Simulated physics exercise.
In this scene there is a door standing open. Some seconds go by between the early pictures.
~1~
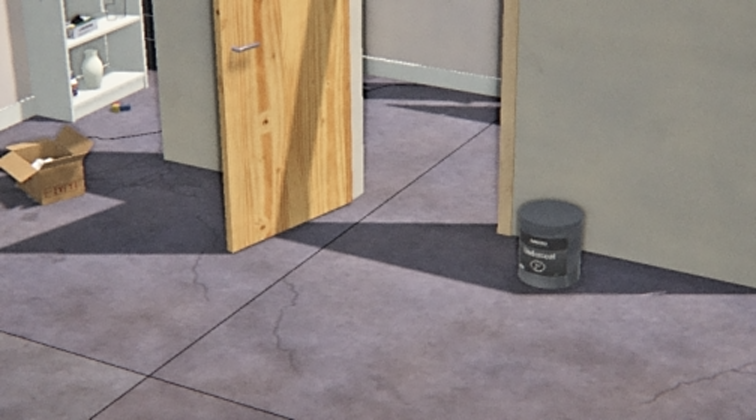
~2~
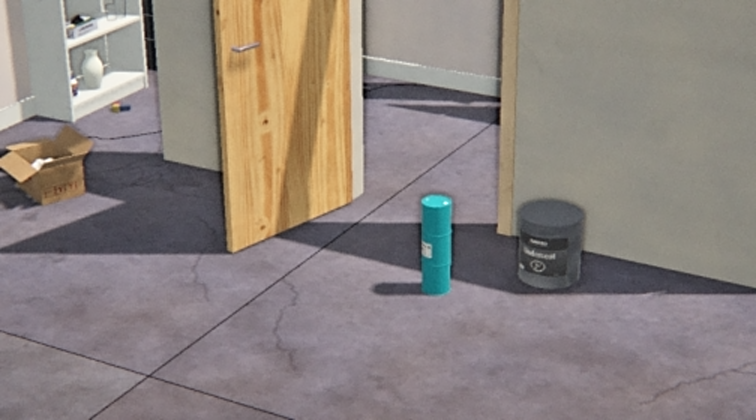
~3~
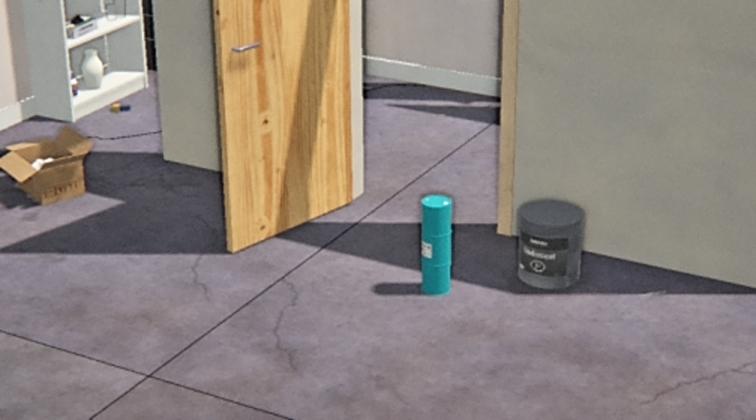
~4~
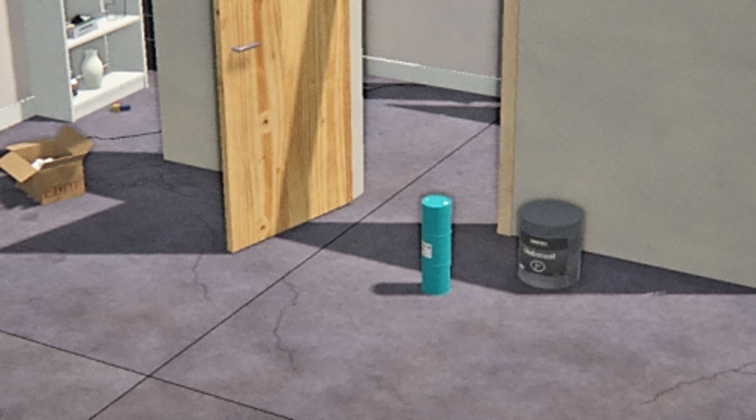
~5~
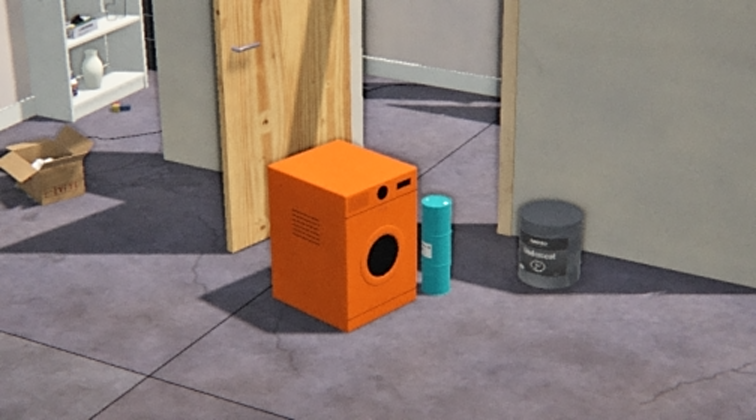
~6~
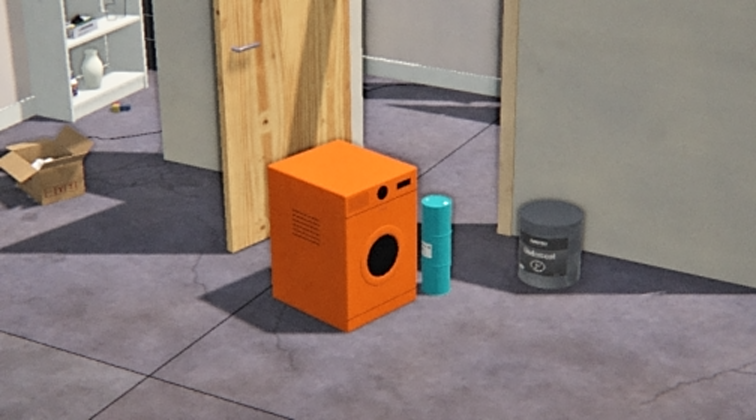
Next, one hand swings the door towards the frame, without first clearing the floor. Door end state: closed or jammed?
Seems the door hangs open at the end.
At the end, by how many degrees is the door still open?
Some 70°.
Then, 0.70 s later than the last frame, open by 92°.
Then, 1.10 s later than the last frame, open by 78°.
When it is over, open by 69°; all 3 as before. End places, in pixels of the last picture, orange appliance near (344, 234).
